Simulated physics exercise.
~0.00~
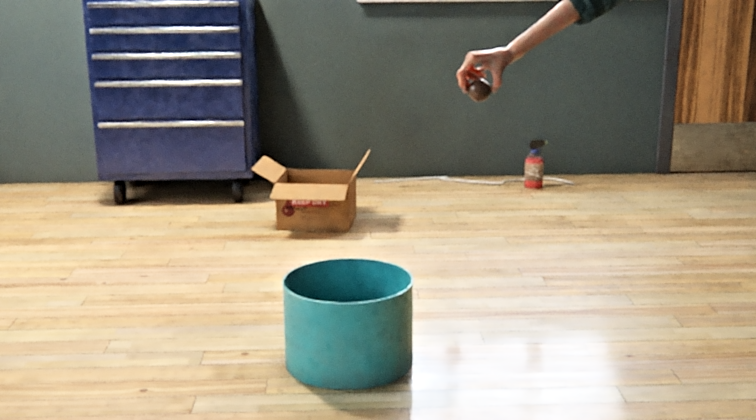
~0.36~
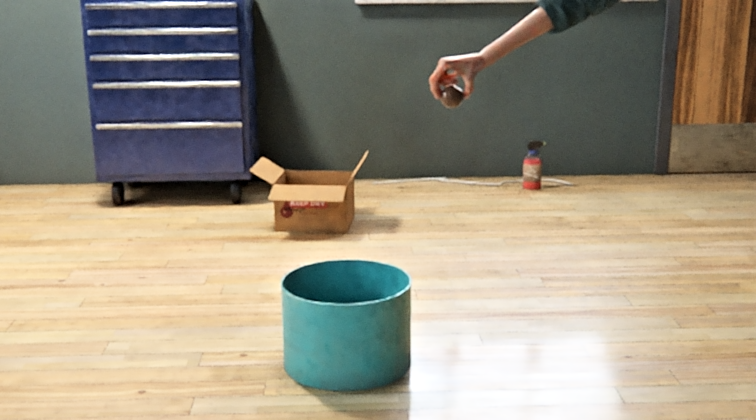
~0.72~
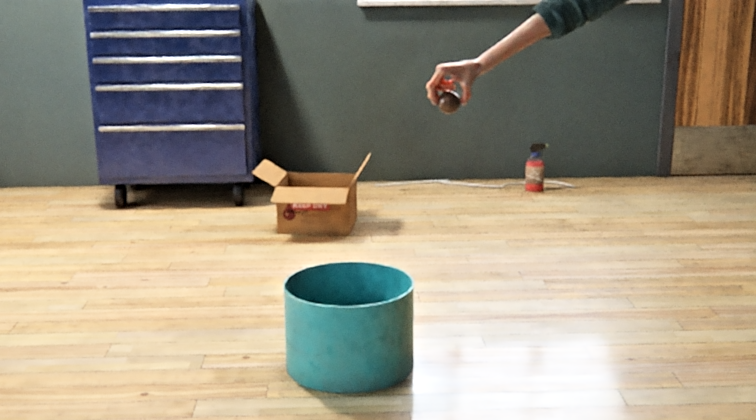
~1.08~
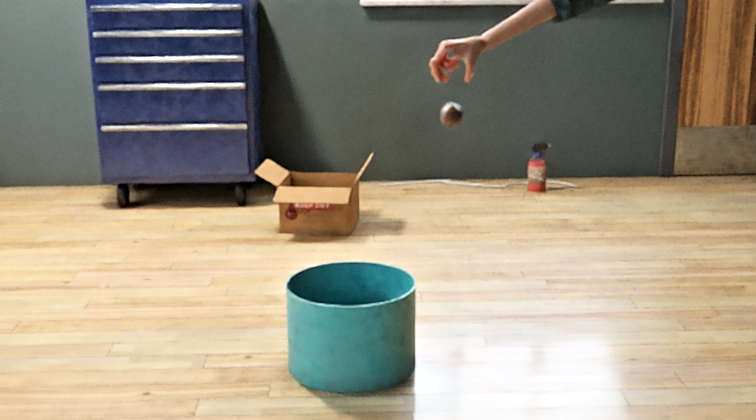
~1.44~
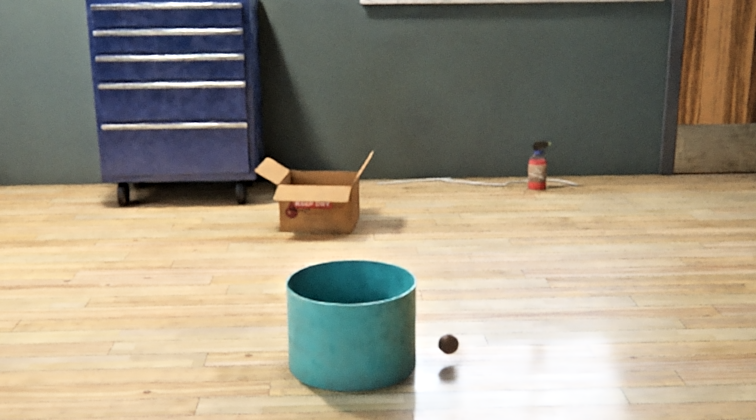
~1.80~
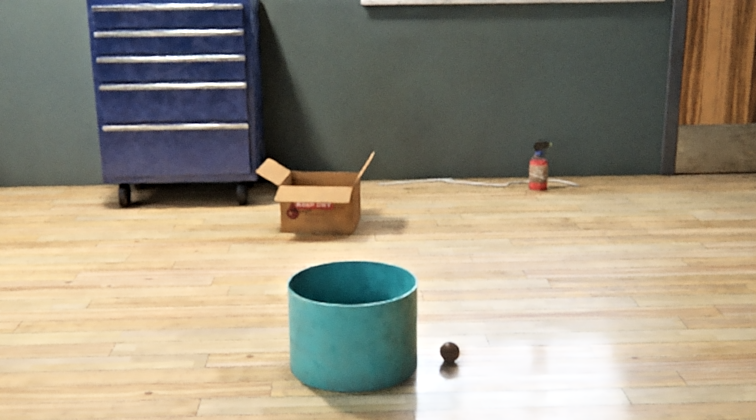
A brown onion is released by a hand and drops outside the teal bucket, to its right.
